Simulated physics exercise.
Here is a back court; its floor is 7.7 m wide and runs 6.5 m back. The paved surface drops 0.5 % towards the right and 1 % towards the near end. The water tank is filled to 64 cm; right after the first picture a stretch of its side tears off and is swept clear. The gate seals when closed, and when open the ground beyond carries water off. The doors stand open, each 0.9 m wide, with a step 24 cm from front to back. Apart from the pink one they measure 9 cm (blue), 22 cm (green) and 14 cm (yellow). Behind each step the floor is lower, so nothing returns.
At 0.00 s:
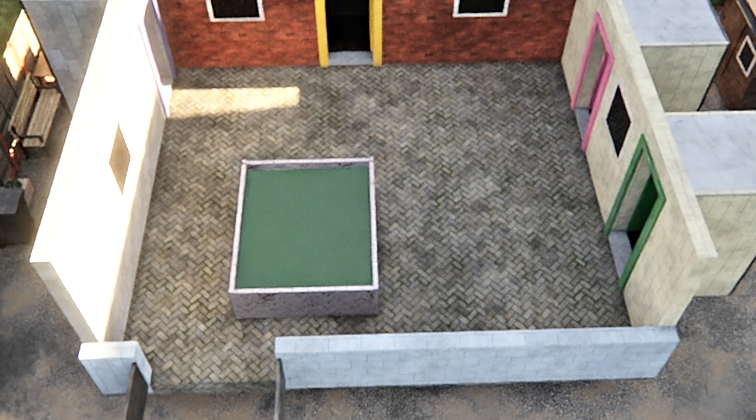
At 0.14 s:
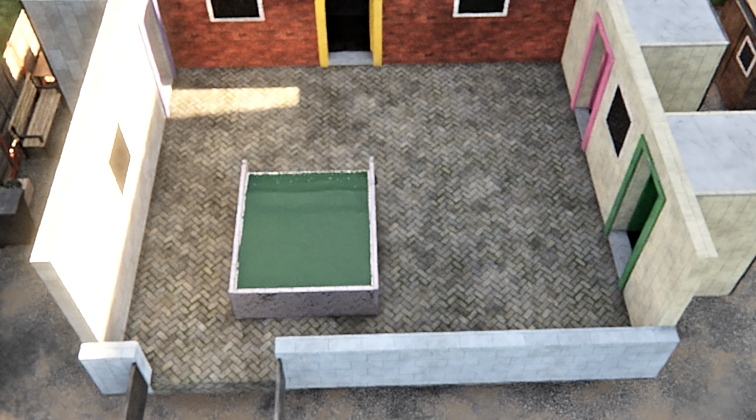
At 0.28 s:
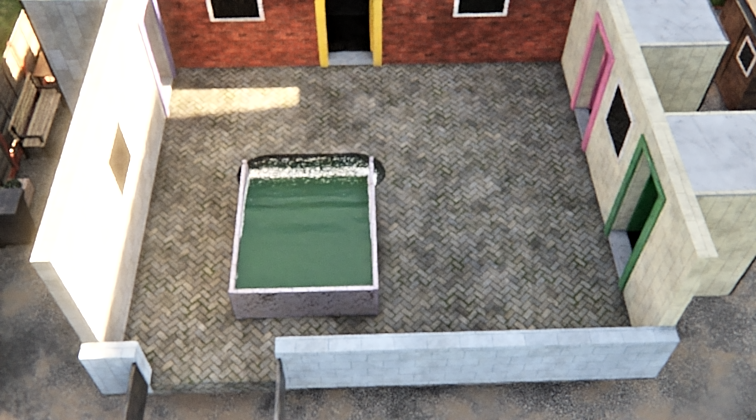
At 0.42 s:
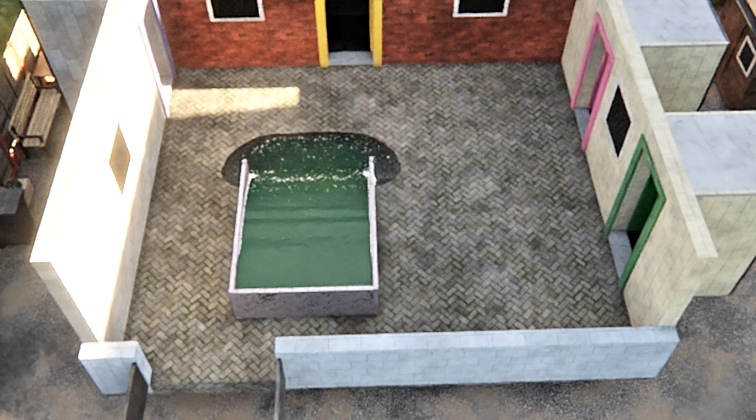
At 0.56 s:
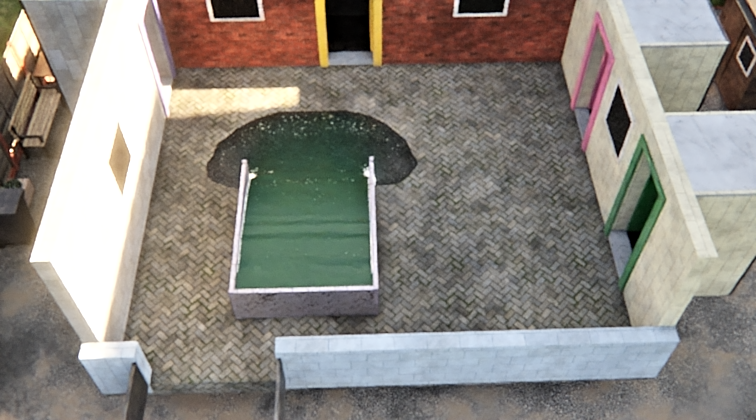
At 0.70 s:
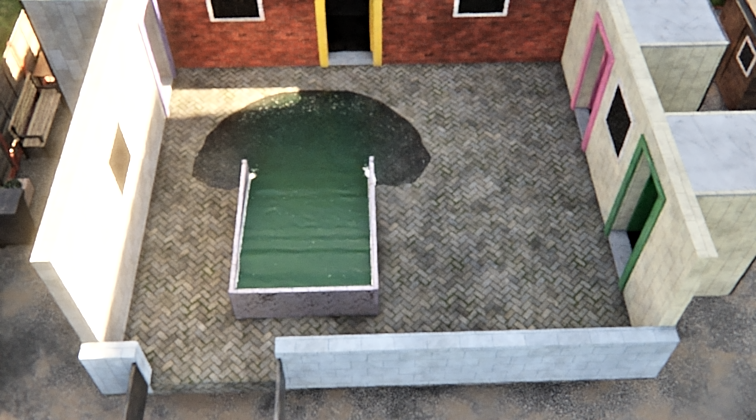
Green water pouring from the open far side of a rectangular tank, spreading in a widening dark fan across a paved courtyard.
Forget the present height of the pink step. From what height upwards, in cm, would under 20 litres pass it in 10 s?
About 11 cm.
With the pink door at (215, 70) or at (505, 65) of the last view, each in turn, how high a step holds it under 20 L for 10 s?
About 20 and 7.5 cm.
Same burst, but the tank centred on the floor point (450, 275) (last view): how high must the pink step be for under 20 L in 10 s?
Some 13.0 cm.
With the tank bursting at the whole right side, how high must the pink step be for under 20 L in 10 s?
Then roughly 12.0 cm.
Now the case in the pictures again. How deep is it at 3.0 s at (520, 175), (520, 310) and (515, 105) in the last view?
In that order: 0, 0 and 3 cm.
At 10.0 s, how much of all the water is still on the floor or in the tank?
Roughly 78 in a hundred.
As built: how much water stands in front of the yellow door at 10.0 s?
Some 3.5 cm.
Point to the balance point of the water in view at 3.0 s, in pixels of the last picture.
Near (317, 139).
After 1.4 s water covers 30 % of the floor, deepest (32 cm) near (304, 66); it has not reached the pink door.
After 3.0 s water covers 40 % of the floor, deepest (34 cm) near (176, 68); it has not reached the pink door.
After 10.0 s water covers 95 % of the floor, deepest (14 cm) near (626, 334); 8 cm at the pink door, 51 litres in over its 8 cm step.
At the pink door as built, the water arrived by 3.6 s and peaked near 14 cm at 4.6 s.
With a step of 9 cm, 38 litres would have come in within the 10 s; with 12 cm, 12 litres. So under 20 litres takes about 11 cm.
